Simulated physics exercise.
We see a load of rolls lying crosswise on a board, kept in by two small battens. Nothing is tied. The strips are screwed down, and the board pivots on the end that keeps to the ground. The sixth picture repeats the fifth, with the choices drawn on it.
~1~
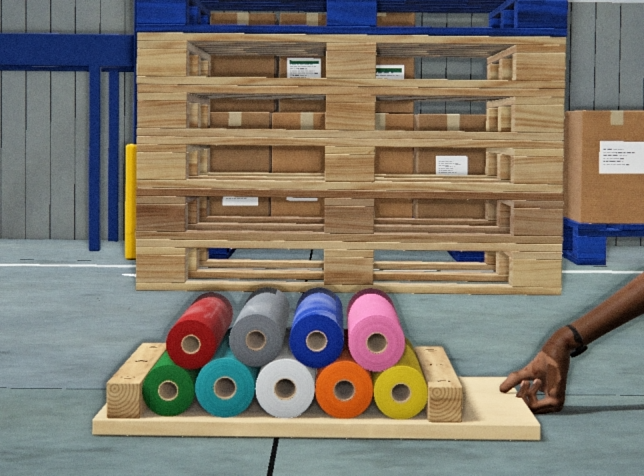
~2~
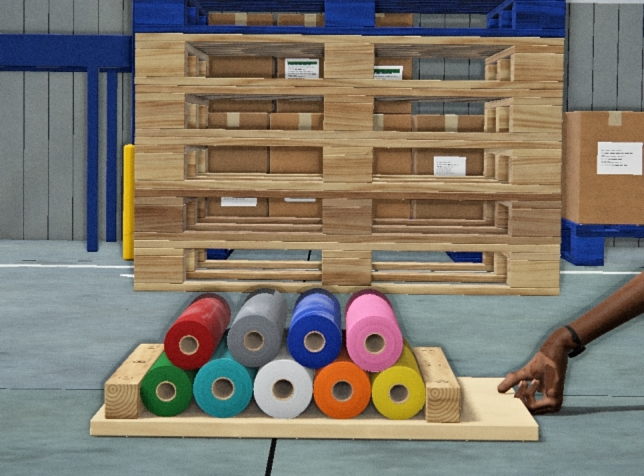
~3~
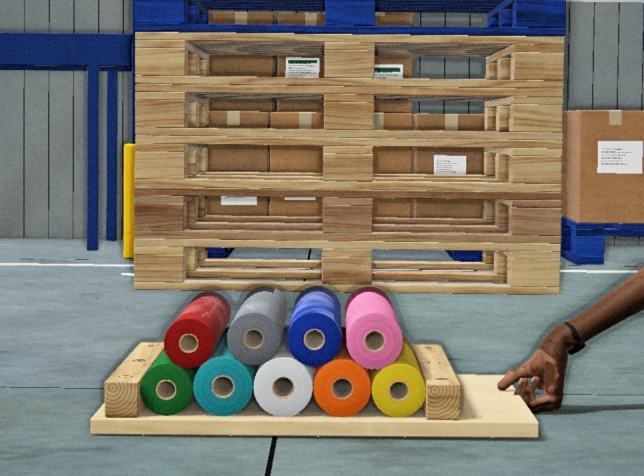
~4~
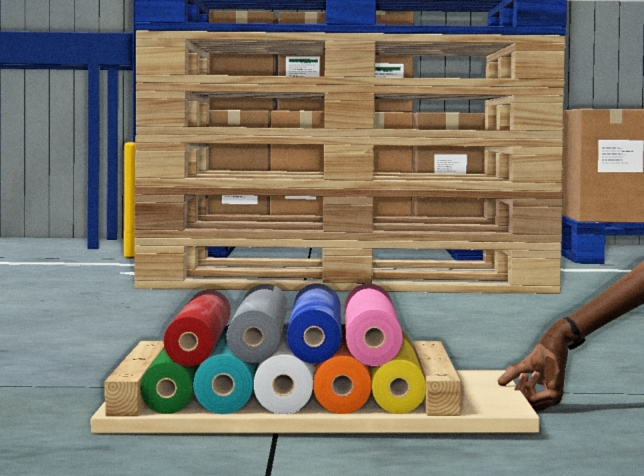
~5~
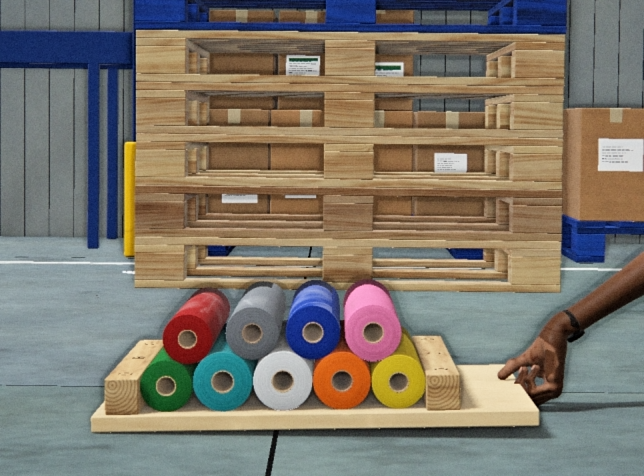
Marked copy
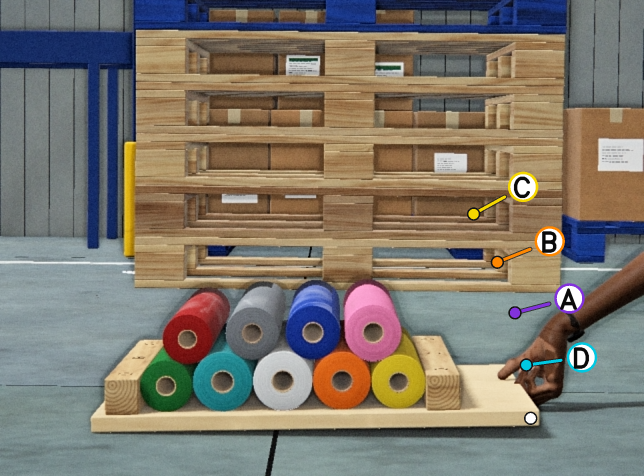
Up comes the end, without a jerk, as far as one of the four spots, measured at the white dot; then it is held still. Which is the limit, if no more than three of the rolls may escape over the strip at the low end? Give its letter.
No higher than C.
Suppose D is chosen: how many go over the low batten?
With D, none.
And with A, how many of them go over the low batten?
The count is none.
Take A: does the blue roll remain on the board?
Yes.
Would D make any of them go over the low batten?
No, at D.
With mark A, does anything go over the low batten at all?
No, at A.
On the marked copy, A at (515, 313); B at (497, 262); C at (473, 214); D at (527, 365); the white dot at (531, 418).
With C. Early on, board at 17°.
Further on, board at 30°.
At the end, board at 30°, one over the low batten (red).
As for the rest, A none over the low batten; B none over the low batten; D none over the low batten.
